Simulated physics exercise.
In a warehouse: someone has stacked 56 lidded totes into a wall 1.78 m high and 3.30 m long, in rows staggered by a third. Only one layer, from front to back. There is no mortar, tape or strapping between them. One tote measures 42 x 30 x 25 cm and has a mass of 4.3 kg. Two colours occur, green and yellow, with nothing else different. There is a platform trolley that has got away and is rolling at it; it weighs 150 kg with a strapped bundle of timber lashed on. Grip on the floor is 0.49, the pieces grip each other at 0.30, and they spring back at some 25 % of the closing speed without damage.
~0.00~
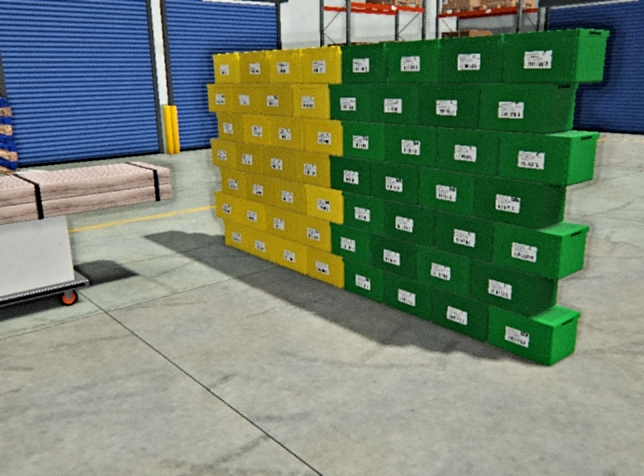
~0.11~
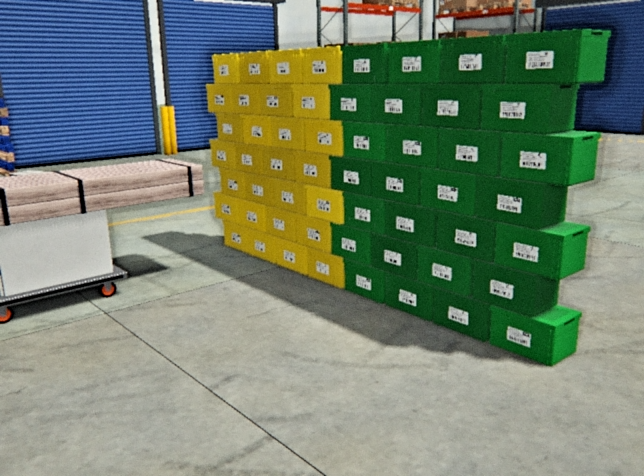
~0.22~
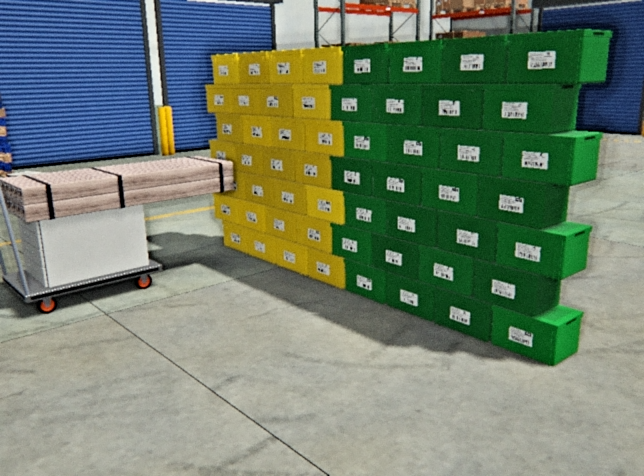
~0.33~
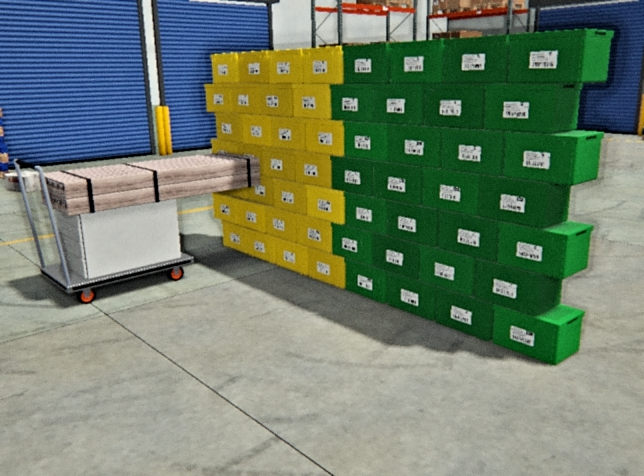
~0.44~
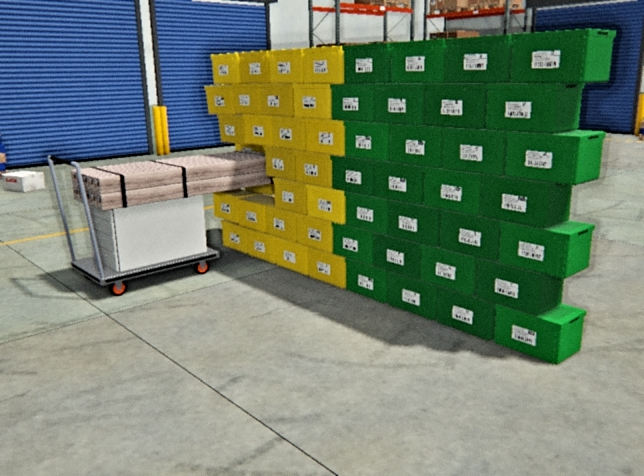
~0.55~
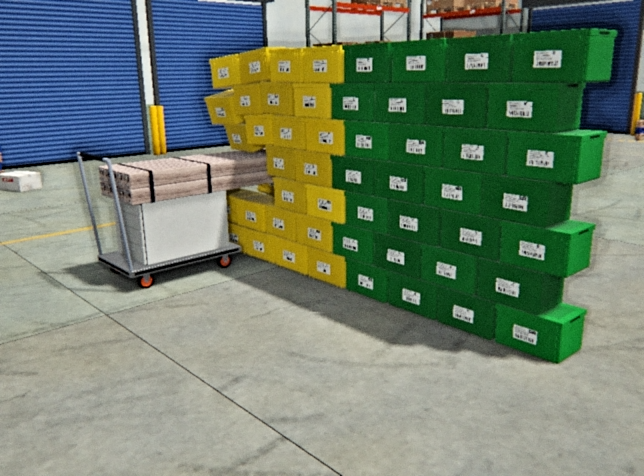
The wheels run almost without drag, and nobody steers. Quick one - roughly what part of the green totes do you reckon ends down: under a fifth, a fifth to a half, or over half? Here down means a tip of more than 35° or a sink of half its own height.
I reckon under a fifth.
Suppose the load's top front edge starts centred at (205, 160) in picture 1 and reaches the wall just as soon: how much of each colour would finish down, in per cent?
You'd end up with green at 0 per cent down and yellow at 60 per cent.
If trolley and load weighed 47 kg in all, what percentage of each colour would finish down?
Green 0, yellow 30 %.
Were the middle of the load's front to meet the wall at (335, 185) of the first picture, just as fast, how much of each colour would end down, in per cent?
Result - green: 10 %; yellow: 10 %.
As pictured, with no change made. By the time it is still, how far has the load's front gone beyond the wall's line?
About 235 cm beyond it.
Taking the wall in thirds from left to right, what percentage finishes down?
I'd put it at 50 % left, 0 % middle and 0 % right.
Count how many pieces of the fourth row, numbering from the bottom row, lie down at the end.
The number that finish down is 2.
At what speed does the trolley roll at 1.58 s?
It is moving at around 0.8 m/s.
By 0.88 s, load 1.08 m past the wall's line, still rolling; none of the 28 green totes down (6 of 56 in all colours); top green tote unmoved.
By 1.58 s, load 1.82 m past the wall's line, still rolling; none of the 28 green totes down (10 of 56 in all colours); top green tote unmoved.
When it is over (3.2 s), load 2.37 m past the wall's line, stopped; none of the 28 green totes down (11 of 56 in all colours); top green tote unmoved; top yellow tote unmoved. That is 0 per cent. In pixels of the last frame, middles, top green tote near (380, 64), top yellow tote near (337, 65).
